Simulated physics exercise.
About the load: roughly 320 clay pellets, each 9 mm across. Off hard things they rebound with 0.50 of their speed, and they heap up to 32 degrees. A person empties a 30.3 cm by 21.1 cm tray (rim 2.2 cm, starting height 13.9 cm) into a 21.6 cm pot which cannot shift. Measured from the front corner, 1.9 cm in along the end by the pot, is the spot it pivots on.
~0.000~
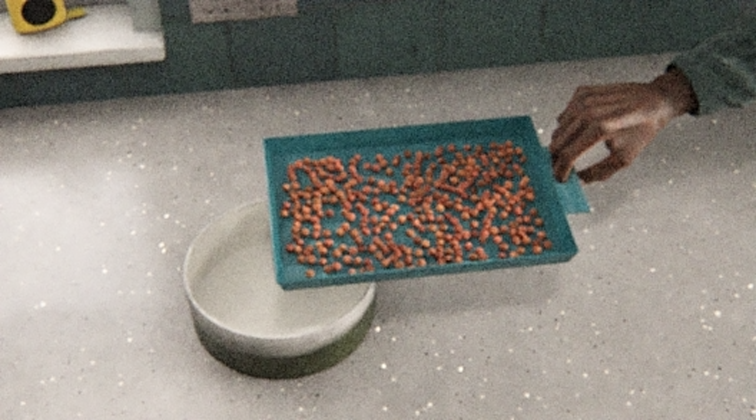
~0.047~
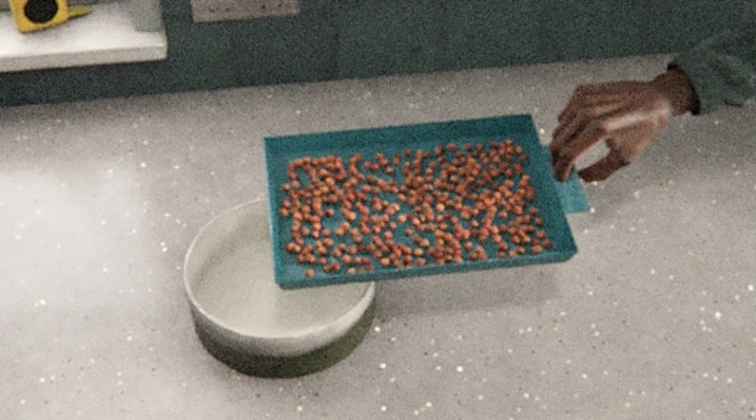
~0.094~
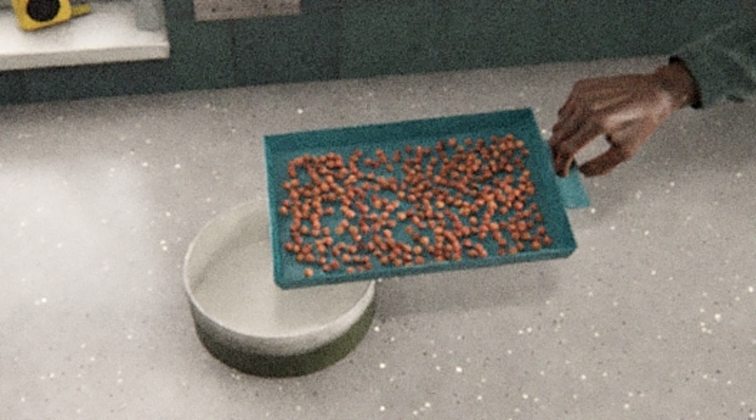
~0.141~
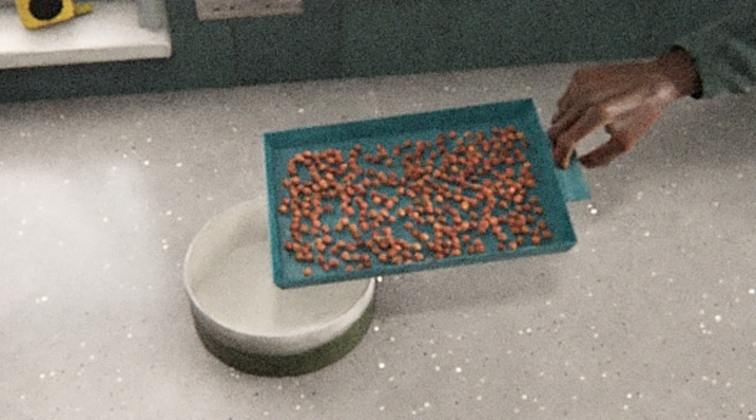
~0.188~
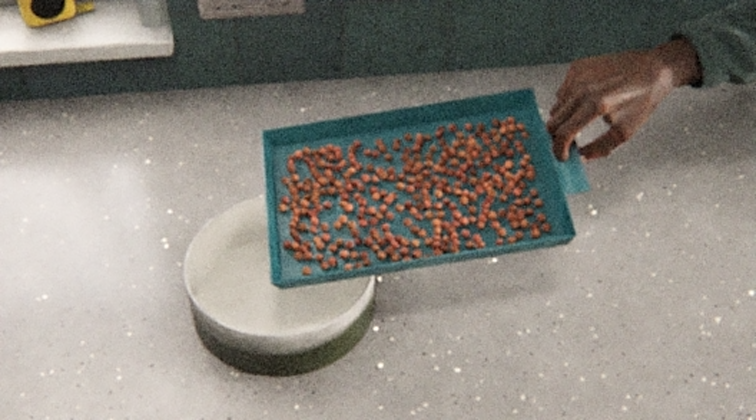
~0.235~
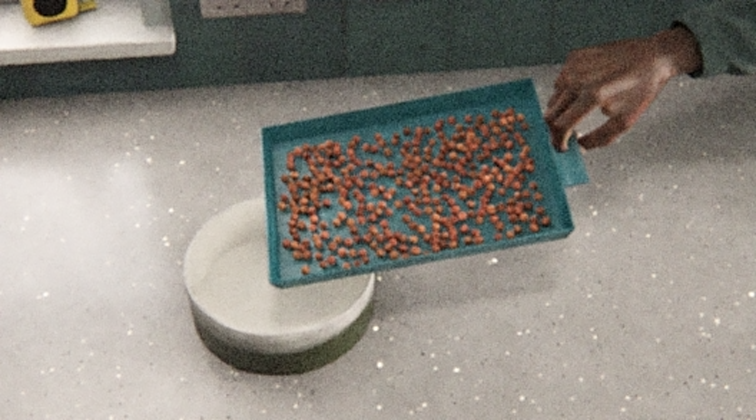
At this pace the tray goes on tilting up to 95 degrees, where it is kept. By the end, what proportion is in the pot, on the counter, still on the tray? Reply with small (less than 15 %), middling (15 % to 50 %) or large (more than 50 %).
Pot - middling, counter - large, tray - small.
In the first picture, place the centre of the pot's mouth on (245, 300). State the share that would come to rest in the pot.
It would come to around 100 percent.
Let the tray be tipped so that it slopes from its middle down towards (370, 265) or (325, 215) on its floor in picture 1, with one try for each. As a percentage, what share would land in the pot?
That would be close to 0 per cent, then close to 80 per cent.
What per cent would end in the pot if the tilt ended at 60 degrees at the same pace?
That would be around 0 percent.
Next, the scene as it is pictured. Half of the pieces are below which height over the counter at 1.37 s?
About 22 centimetres.
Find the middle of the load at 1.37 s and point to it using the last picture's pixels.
My estimate is roughly (277, 220).
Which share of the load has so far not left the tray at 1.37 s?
About 90% of the load.
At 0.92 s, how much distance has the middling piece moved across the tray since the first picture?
By then it sits near 8 cm from where it began.
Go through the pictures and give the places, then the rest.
The first frame shows tray tilt 0 degrees, front corners at (283, 276) and (570, 247); middle of the pieces at (412, 203); pot at (280, 264).
The second frame shows tray tilt 1 degrees, front corners at (282, 276) and (570, 247); middle of the pieces at (411, 202).
The third frame shows tray tilt 2 degrees, front corners at (281, 276) and (569, 243); middle of the pieces at (411, 199).
The fourth frame shows tray tilt 5 degrees, front corners at (280, 276) and (569, 237), lowest corner left front; middle of the pieces at (411, 194).
The fifth frame shows tray tilt 7 degrees, front corners at (278, 276) and (568, 231), lowest corner left front; middle of the pieces at (410, 189).
The sixth frame shows tray tilt 10 degrees, front corners at (276, 276) and (566, 224), lowest corner left front; middle of the pieces at (409, 184); pot at (280, 261). The tray's pace is about 60 degrees a second.
Then, at 0.92 s, tilt 50 degrees; the tray holds 100 %, the pot 0 %.
After 1.37 s, tilt 76 degrees; the tray holds 90 %, the pot 0 %.
After 1.90 s, tilt 95 degrees; the tray holds 0 %, the pot 25 %.
By 2.5 s all is still; pot 25 %, counter 75 %, tray 0 %.
